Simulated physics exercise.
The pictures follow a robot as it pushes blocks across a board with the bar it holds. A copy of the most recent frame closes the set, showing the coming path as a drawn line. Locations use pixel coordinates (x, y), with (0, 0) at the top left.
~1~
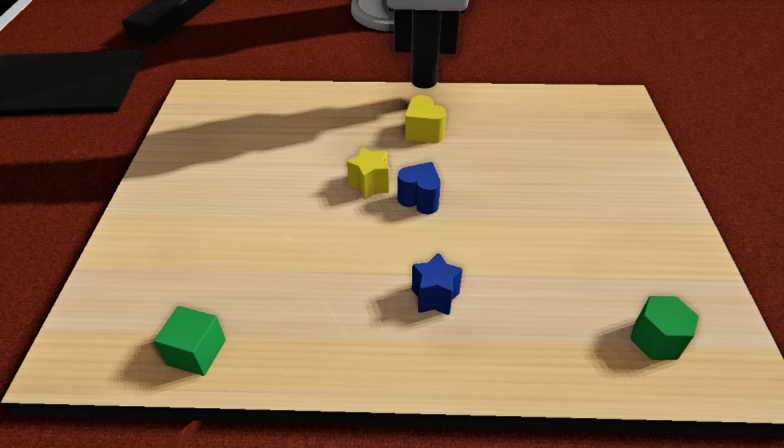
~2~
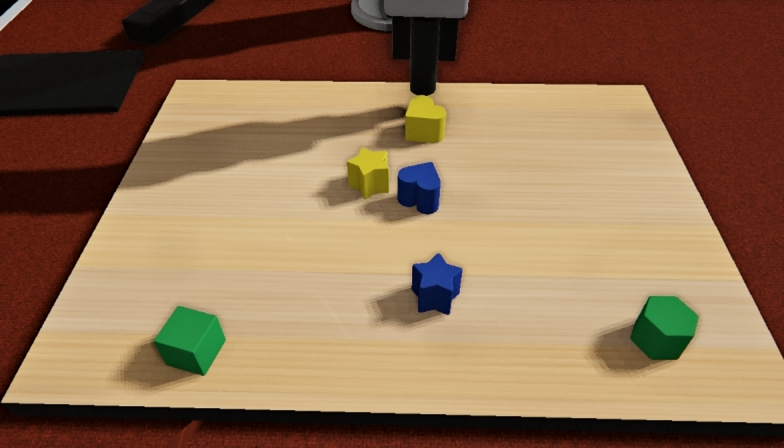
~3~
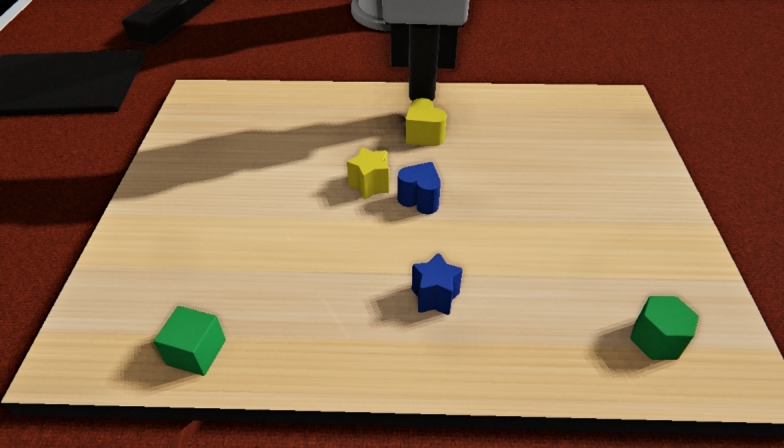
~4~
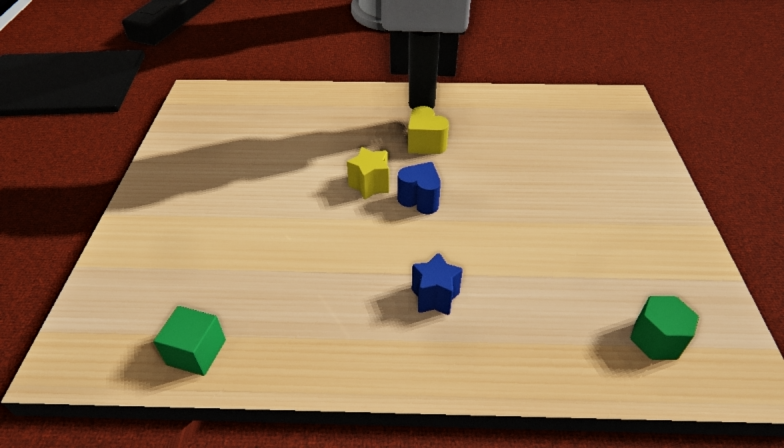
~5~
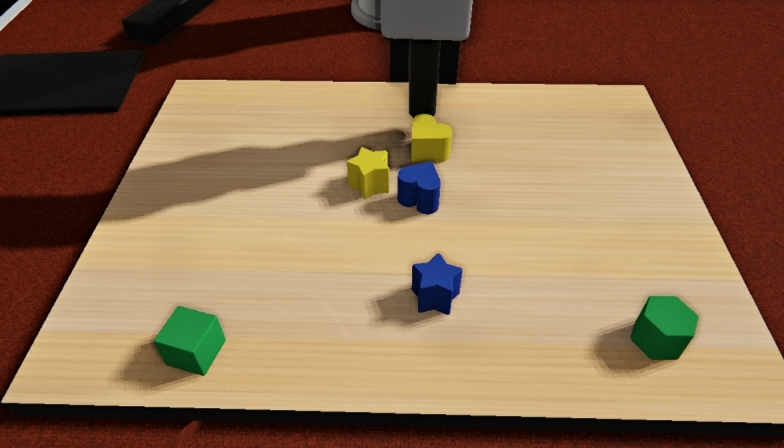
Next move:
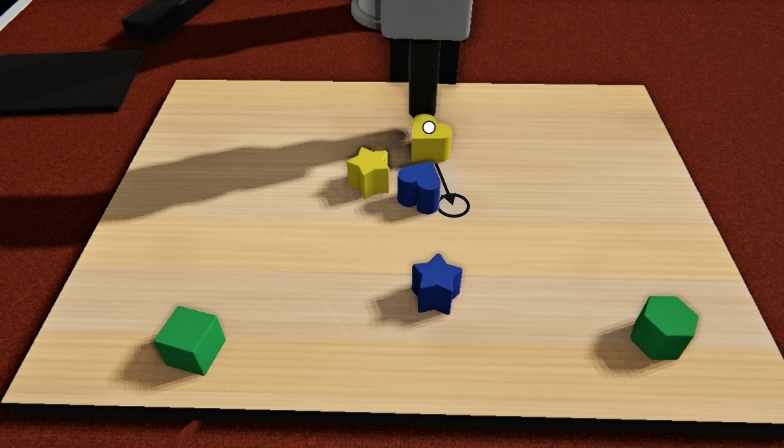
Black bar nudging a yellow heart-shaped block slightly forward on a wooden board, while the yellow, blue and green blocks around it stay still.
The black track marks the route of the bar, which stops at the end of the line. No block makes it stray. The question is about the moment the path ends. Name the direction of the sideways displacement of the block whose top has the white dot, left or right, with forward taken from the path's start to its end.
The answer is left.
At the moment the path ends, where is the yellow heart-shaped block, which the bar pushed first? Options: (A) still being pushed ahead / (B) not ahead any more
A.
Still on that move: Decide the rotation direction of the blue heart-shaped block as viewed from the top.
From above, clockwise.
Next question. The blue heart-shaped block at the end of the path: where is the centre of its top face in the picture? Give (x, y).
It will likely be found at (424, 191).
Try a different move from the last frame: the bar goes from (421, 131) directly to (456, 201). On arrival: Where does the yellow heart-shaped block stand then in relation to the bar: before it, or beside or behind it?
Still in front.
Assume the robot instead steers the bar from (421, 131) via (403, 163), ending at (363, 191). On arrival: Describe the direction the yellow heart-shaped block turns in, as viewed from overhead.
I'd predict that, seen from above, the yellow heart-shaped block rotates counter-clockwise.
Drawn move, straight from (421, 131) to (453, 205); the dot is on the yellow heart-shaped block.
On the path given first. One third of the way, bar (433, 135); yellow heart-shaped block (441, 152).
Two thirds of the way, bar (443, 160); blue heart-shaped block (424, 191), turned 70° clockwise; yellow heart-shaped block (460, 178), turned 20° anticlockwise.
At the end, bar (455, 187); yellow star block still; blue heart-shaped block (424, 191), turned 75° clockwise; yellow heart-shaped block (480, 203), turned 45° anticlockwise.
